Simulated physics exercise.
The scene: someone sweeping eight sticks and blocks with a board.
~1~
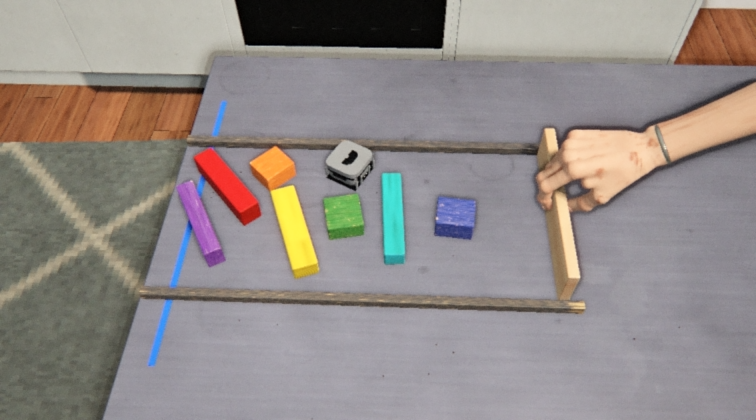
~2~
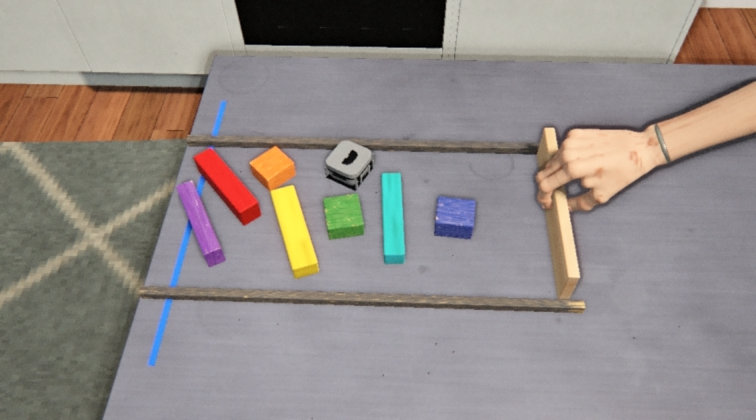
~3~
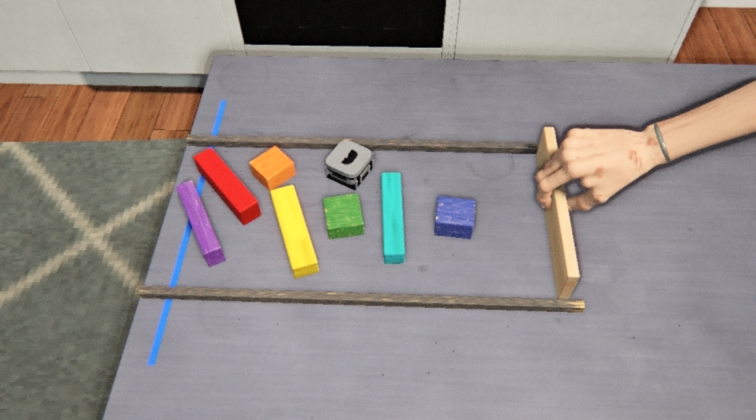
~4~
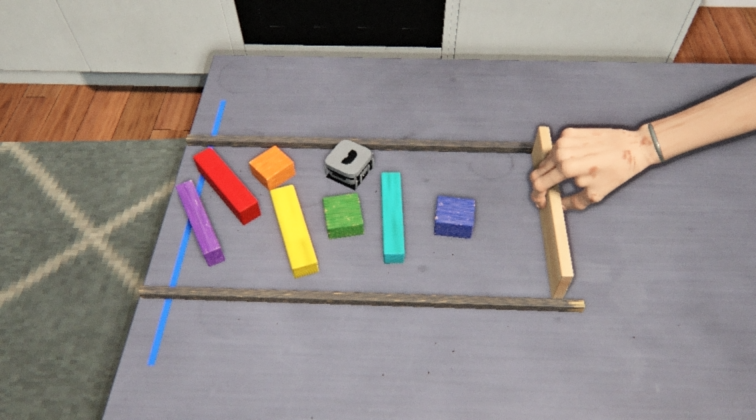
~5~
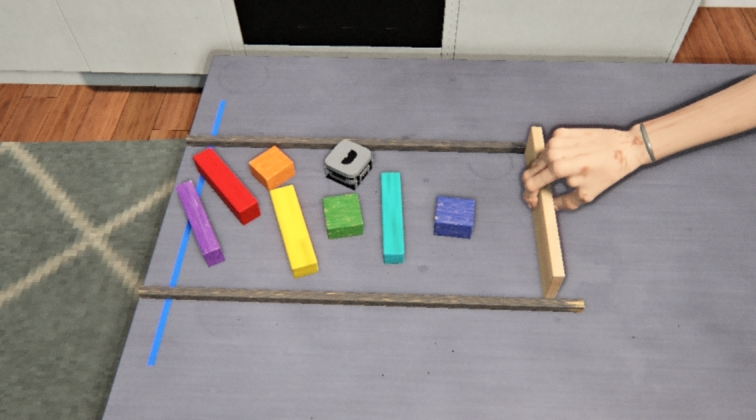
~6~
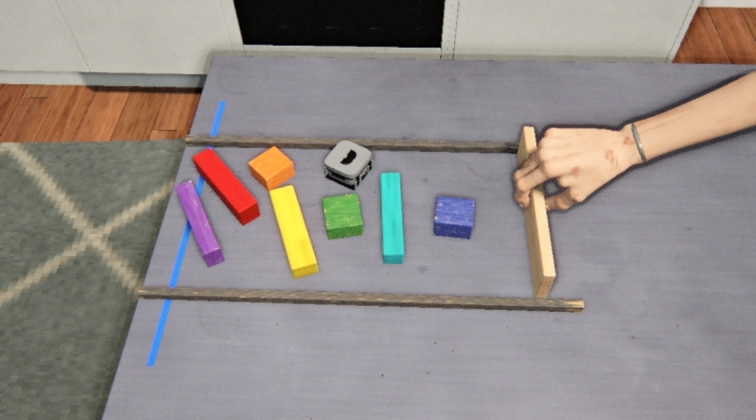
A hand with a band at the wrist reaches in from the right over a grey tabletop, seen from above at an angle, with a patterned rug at left. Between two dark rails lie purple, red, yellow and turquoise sticks, orange, green and blue blocks, a grey-and-black object, and blue tape at left. The hand slides a pale upright board slightly left, touching nothing else, while the pieces and camera stay still.
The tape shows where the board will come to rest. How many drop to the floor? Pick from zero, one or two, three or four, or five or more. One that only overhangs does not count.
In the end the number that fall off is five or more.
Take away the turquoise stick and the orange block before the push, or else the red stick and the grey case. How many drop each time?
It would be 4 and 4.
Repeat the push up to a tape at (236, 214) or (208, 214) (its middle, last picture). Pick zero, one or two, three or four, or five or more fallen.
For each place: Three or four; five or more.
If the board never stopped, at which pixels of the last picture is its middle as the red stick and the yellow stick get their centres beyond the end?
About (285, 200), and (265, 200) for the other.
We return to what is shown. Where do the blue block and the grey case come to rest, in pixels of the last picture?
About (169, 213), and the other about (186, 153).
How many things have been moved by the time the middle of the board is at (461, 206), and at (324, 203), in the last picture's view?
By then 1, and 8.
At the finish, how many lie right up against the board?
That makes 2.
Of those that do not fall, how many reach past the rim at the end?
It comes to 2.
A little later, none off yet; purple bar at rest near (199, 223); red stick at rest near (226, 186); orange block at rest near (272, 169).
Next, none off yet; purple bar shifted a little near (183, 224); red stick shifted a little near (199, 183); orange block at rest near (271, 168).
Later still, two off so far; purple bar fallen near (183, 398); red stick dropping near (174, 275); orange block shifted well along near (201, 156).
When it is over, the number that fall off is five or more; down, turquoise stick, green block, yellow stick, orange block, red stick and purple bar.
